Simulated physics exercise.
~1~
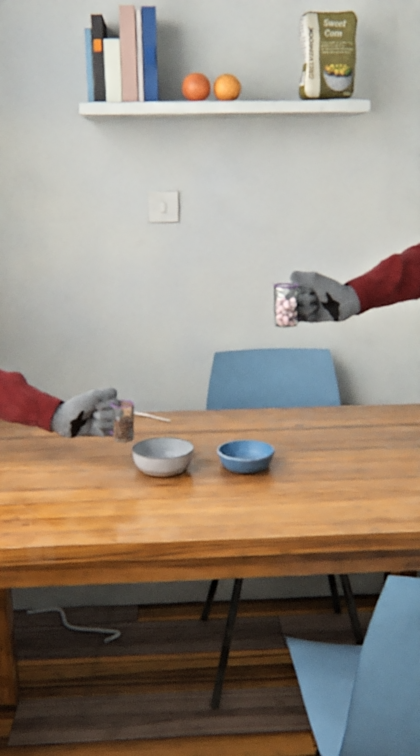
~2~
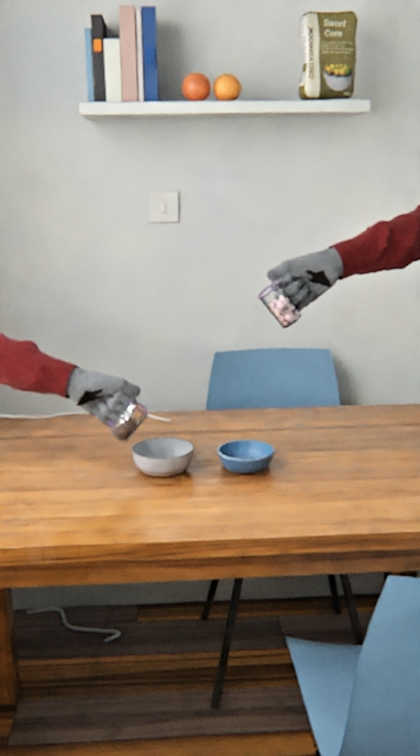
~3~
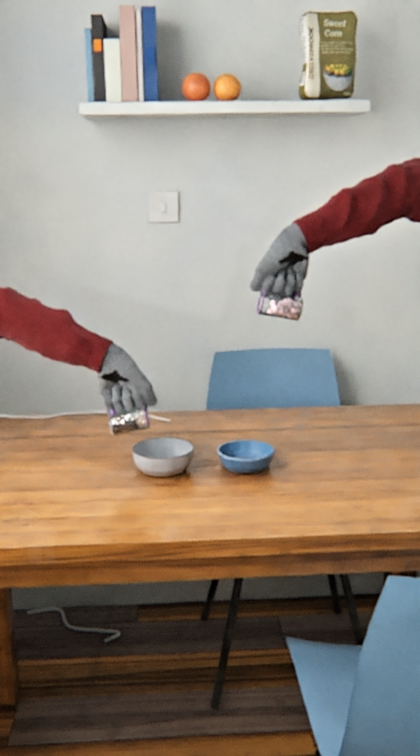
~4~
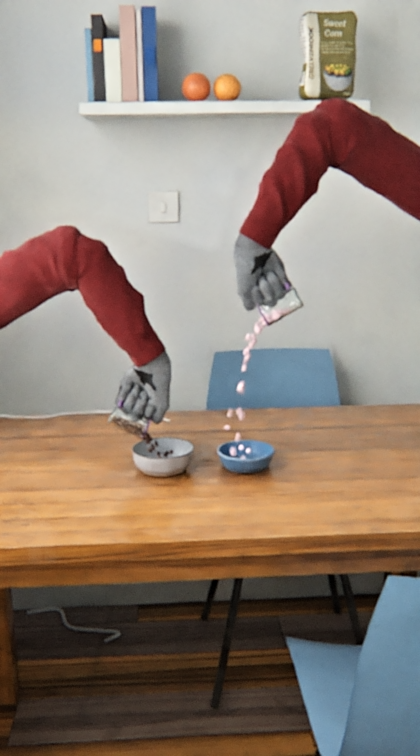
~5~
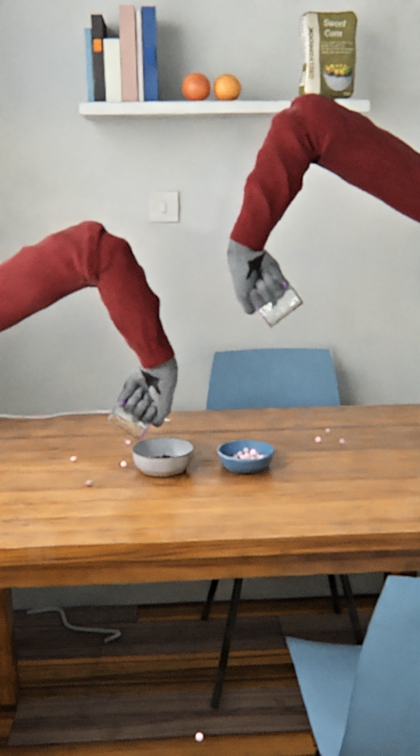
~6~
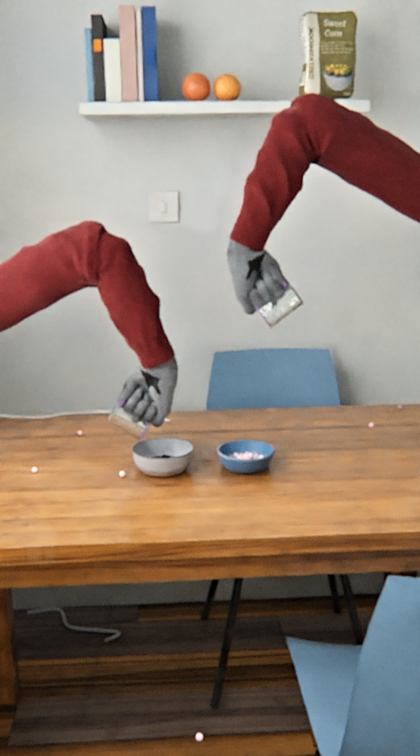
Two gloved hands tip cups over bowls, the left landing cleanly, the right scattering some pieces.
